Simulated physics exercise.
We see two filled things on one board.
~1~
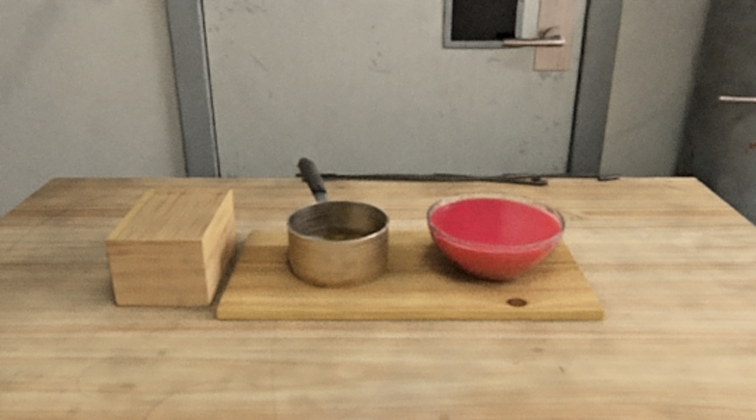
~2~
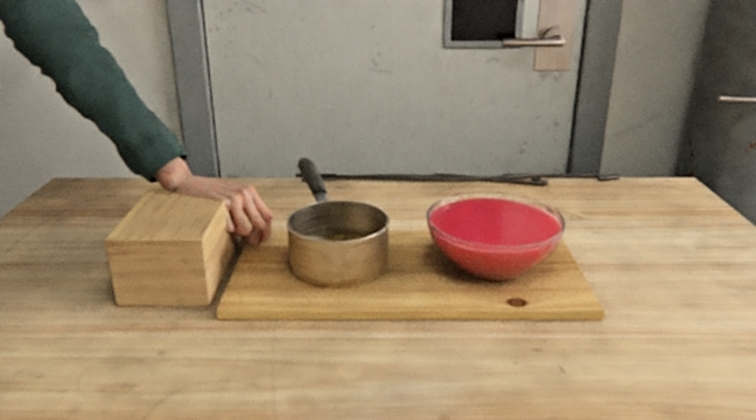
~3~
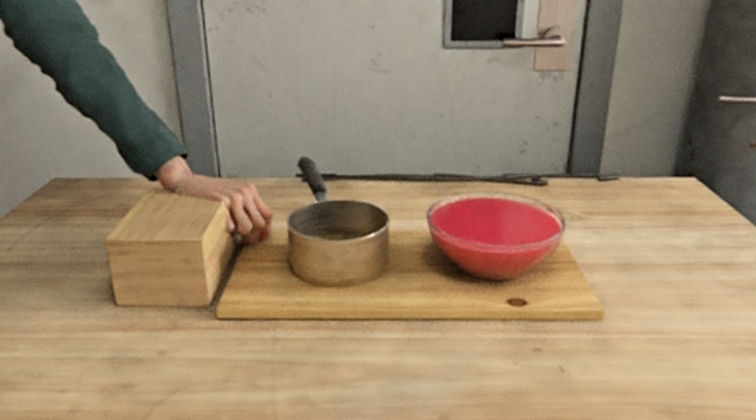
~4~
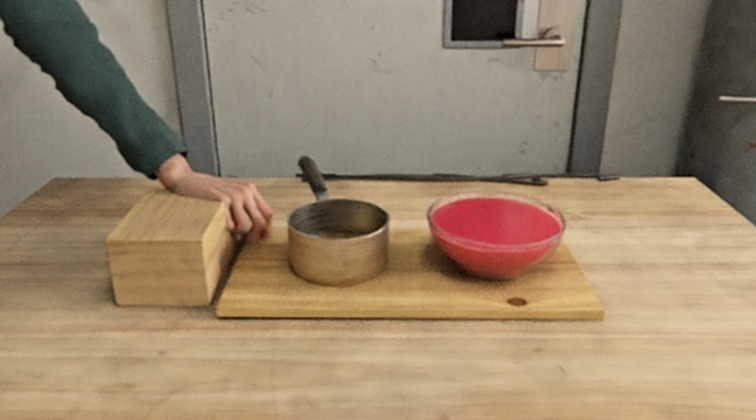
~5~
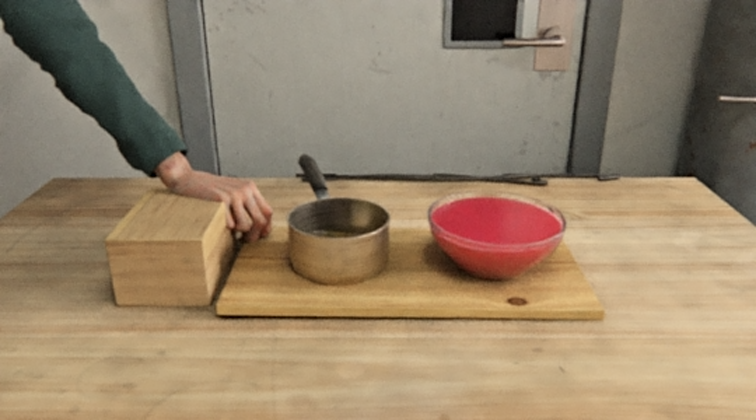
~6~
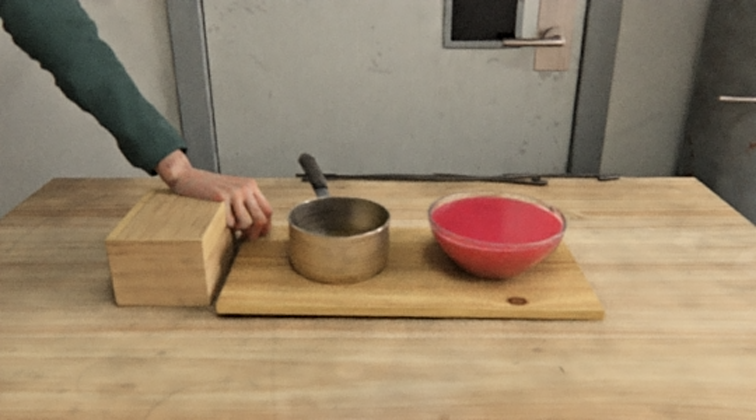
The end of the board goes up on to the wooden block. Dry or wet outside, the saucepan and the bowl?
On the left the saucepan holds, on the right the bowl loses some.
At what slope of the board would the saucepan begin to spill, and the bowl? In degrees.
About 40° and 8°.
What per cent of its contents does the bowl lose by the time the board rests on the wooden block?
I make it 26 per cent.
A moment on, the board slopes by about 7°; saucepan, all is still inside; bowl, all is still inside.
Further on, the board slopes by about 14°; saucepan, all is still inside; bowl, a puddle lies under it.
When it is over, the board slopes by about 13°, resting on the wooden block; saucepan, all is still inside; bowl, a puddle lies under it.
